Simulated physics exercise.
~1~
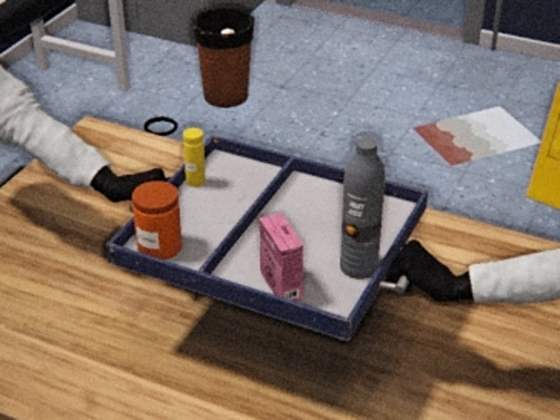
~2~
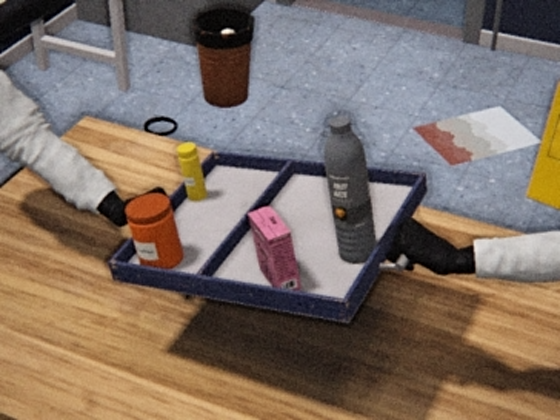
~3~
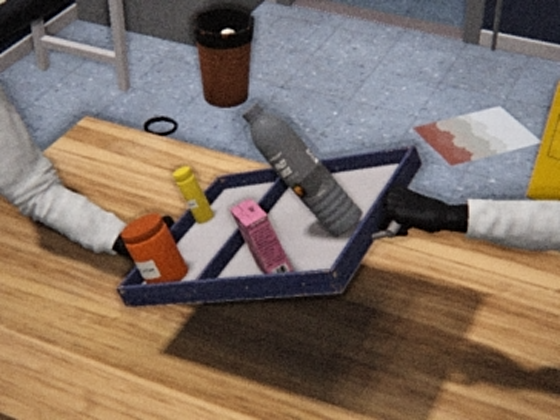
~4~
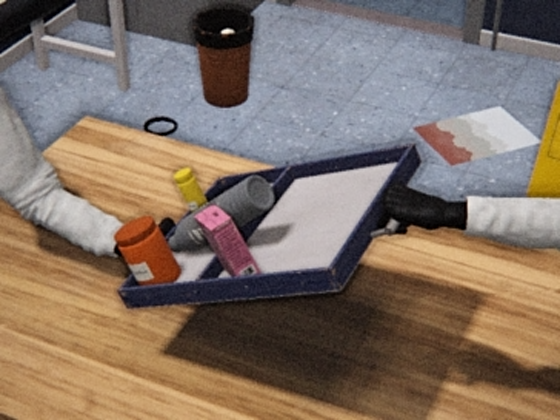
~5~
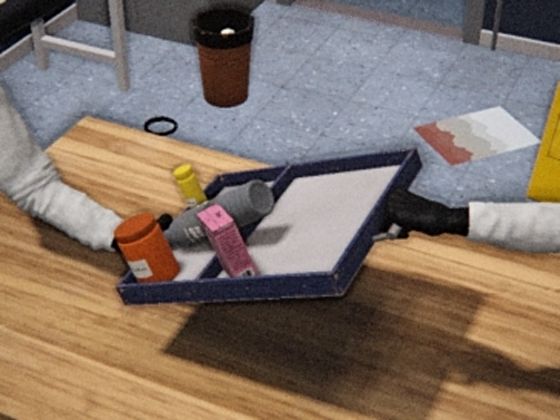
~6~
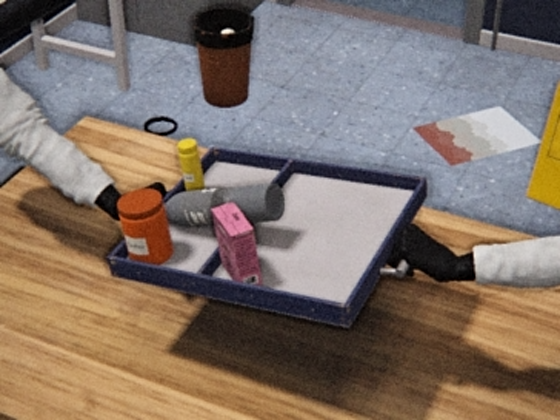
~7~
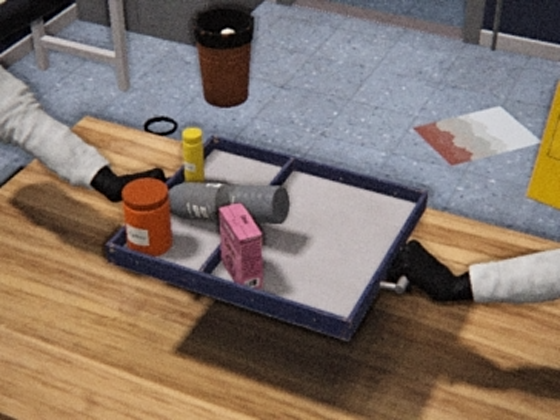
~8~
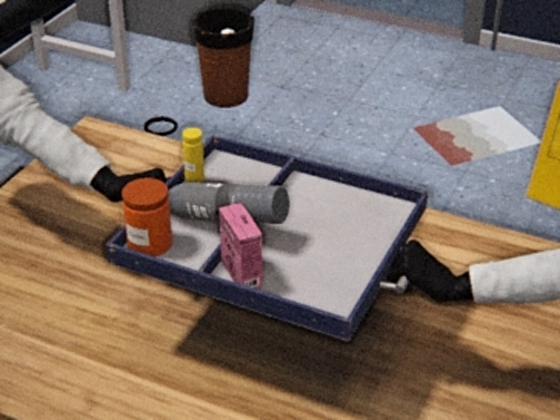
The clip opens with two gloved hands holding a divided blue tray above a wooden table, carrying a yellow shaker, an orange jar, a pink packet and a tall grey bottle, all upright. The hands tip the tray so its left side drops, and the items lean with it. The grey bottle topples leftward across the divider, landing among the others as the pink packet shifts left. The tray stays tilted briefly, then the hands level it again. At the end the bottle lies on its side behind the packet, while the packet, jar and shaker remain standing.
